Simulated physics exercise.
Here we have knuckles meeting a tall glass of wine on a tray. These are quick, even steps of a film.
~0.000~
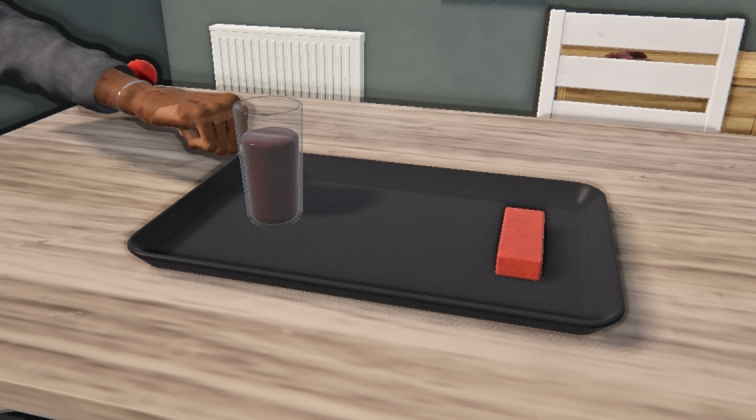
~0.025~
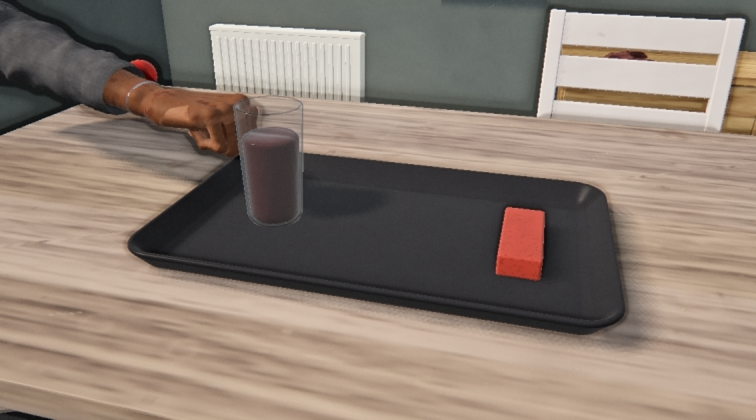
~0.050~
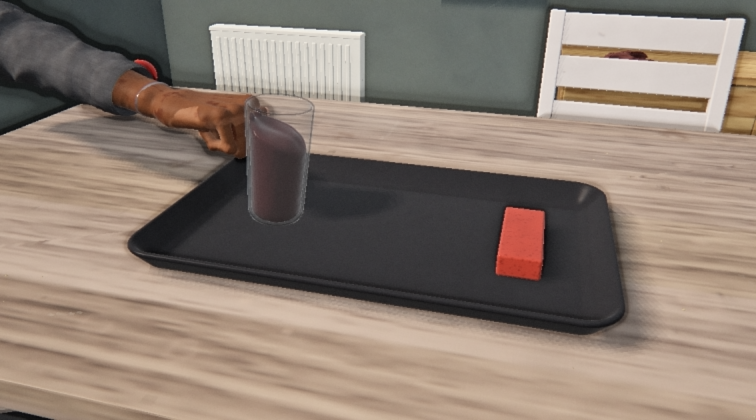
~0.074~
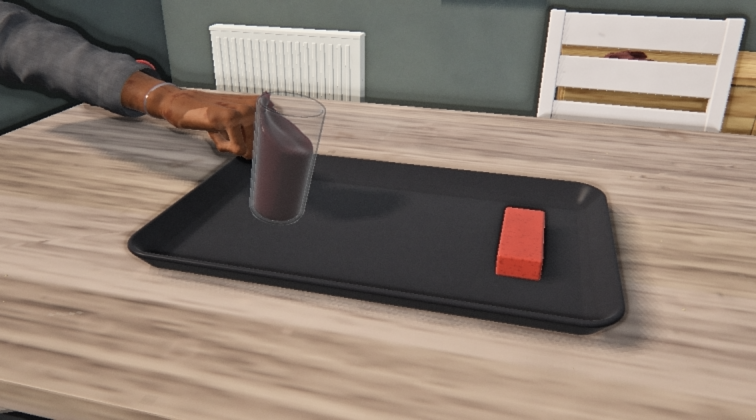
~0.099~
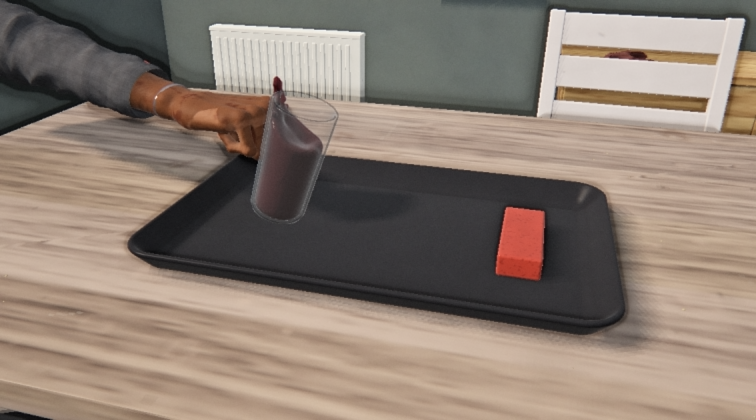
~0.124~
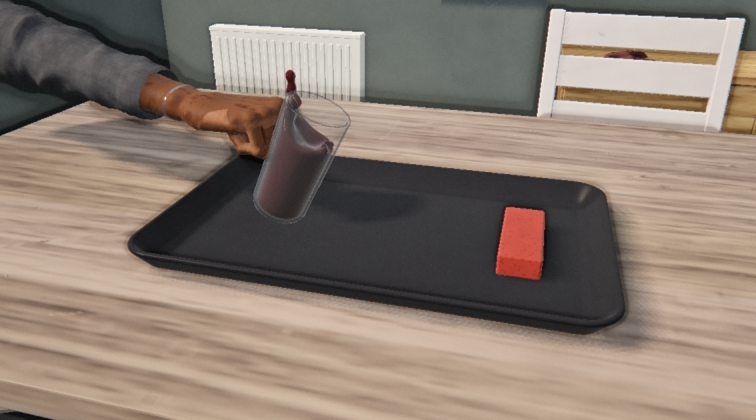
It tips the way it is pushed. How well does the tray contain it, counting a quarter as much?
After the fall under a quarter gets off the tray.
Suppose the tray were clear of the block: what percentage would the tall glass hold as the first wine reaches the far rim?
Roughly 55 in a hundred.
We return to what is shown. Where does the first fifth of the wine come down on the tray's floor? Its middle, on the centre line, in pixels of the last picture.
Around (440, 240).
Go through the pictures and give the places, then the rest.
In the first picture, it leans 0°; its right rim is at (298, 109); the wine meets the walls at (246, 131) and (298, 137); the tray's far rim is at (611, 243); a block is fixed to the tray further along.
In the second picture, it leans 0°; its right rim is at (299, 110); the wine meets the walls at (246, 131) and (299, 137).
In the third picture, it leans 6°; its right rim is at (310, 112); the wine meets the walls at (254, 109) and (300, 139).
In the fourth picture, it leans 11°; its right rim is at (322, 115); the wine meets the walls at (264, 106) and (311, 147).
In the fifth picture, it leans 18°; its right rim is at (334, 120); the wine meets the walls at (272, 128) and (323, 145); 1 per cent is over the edge.
In the sixth picture, it leans 24°; its right rim is at (347, 126); the wine meets the walls at (276, 144) and (333, 144); 1 per cent is over the edge.
A moment on, the tall glass is falling and 99 per cent is in the glass, 0 on the tray and 1 above or beyond its rim.
Next, the tall glass lies on its side and 69 per cent is in the glass, 25 on the tray and 6 above or beyond its rim.
Then the tall glass lies on its side and 37 per cent is in the glass, 46 on the tray and 17 above or beyond its rim.
Later the tall glass lies on its side and 20 per cent is in the glass, 74 on the tray and 6 above or beyond its rim.
At rest 94 per cent is held by tray and glass, 6 is off the tray.
